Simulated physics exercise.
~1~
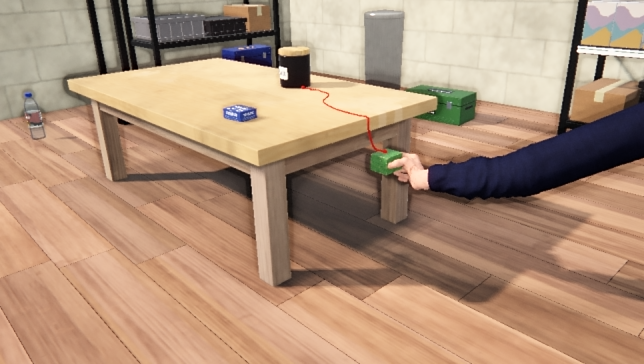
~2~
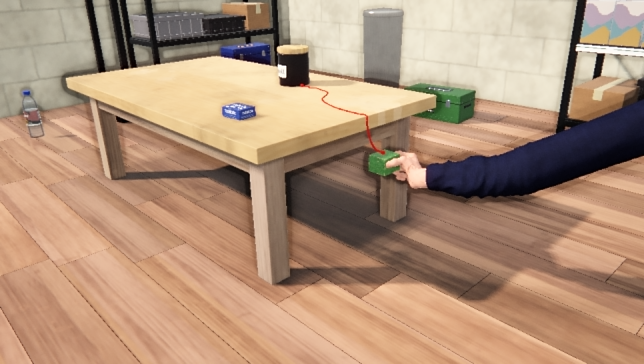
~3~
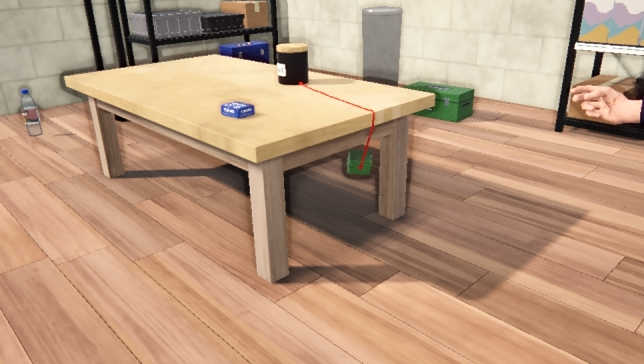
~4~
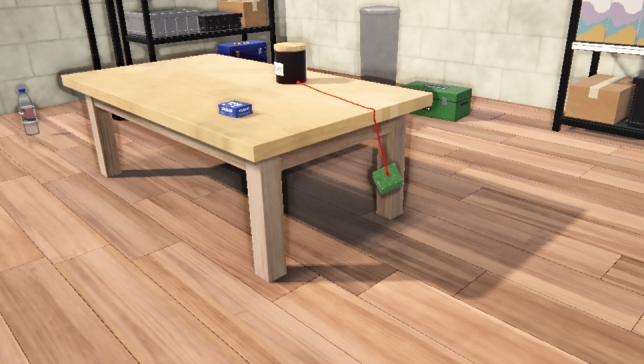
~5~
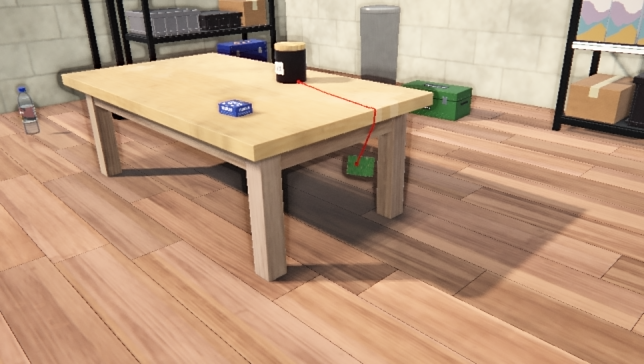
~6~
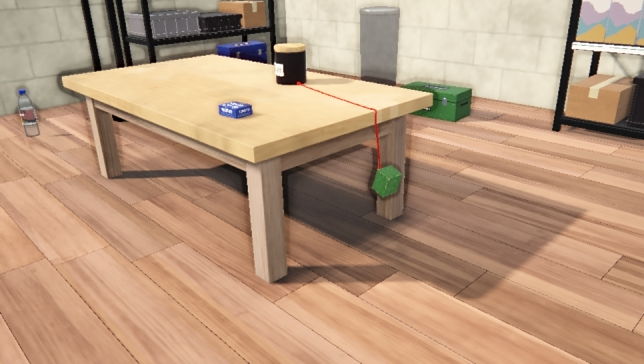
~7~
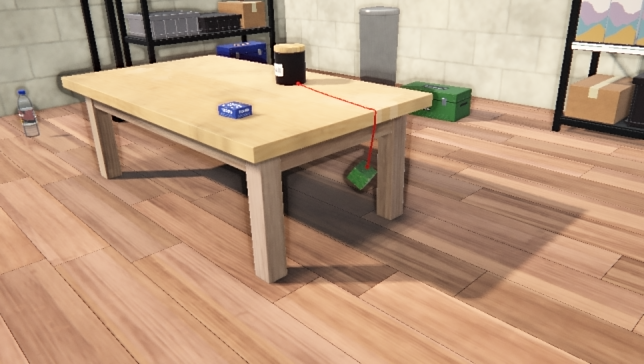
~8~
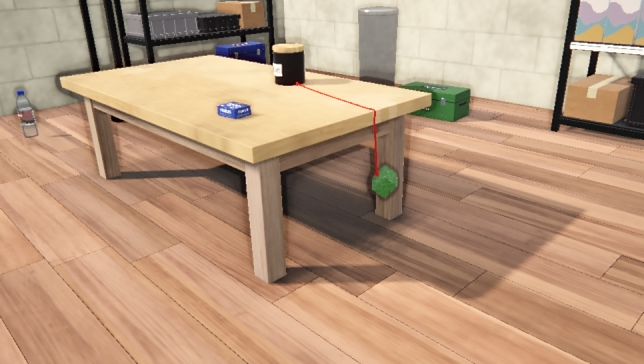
A hand held a green block on a red string past the end of a wooden table, then let go and drew back. The block swung left and right, twisting, and was still hanging in mid-air while the black canister and blue box stayed on top.
